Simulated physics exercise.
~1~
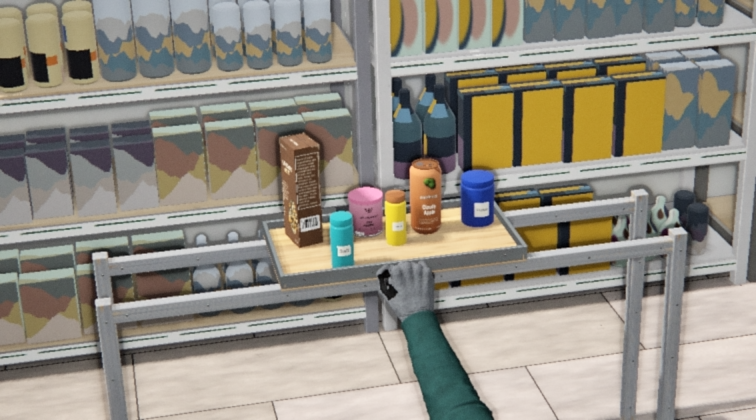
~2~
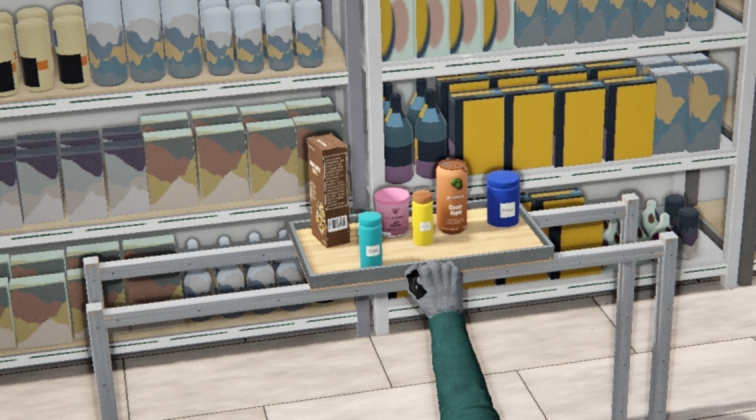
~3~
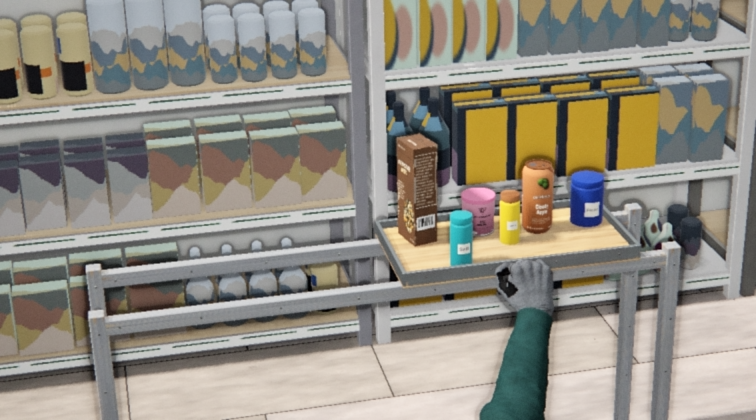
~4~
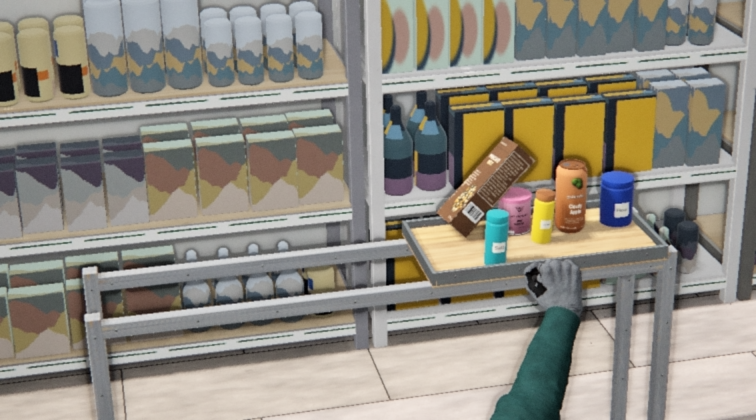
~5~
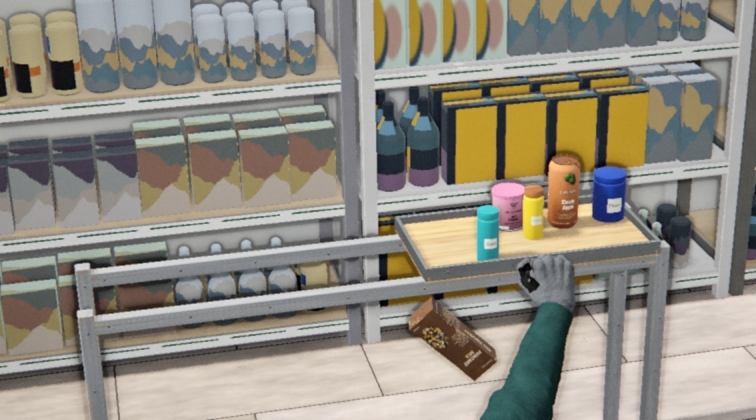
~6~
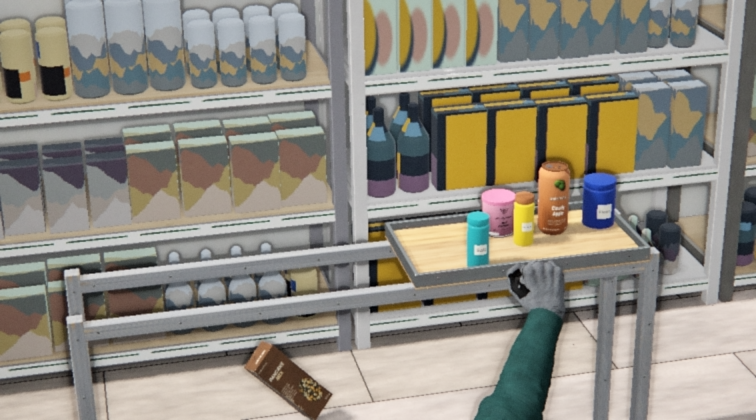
In front of stocked store shelves, a gloved hand slid a tray of six items to the right along a rail frame until it stopped, and the tall brown carton tipped over and tumbled to the floor while the other five stayed on the tray.
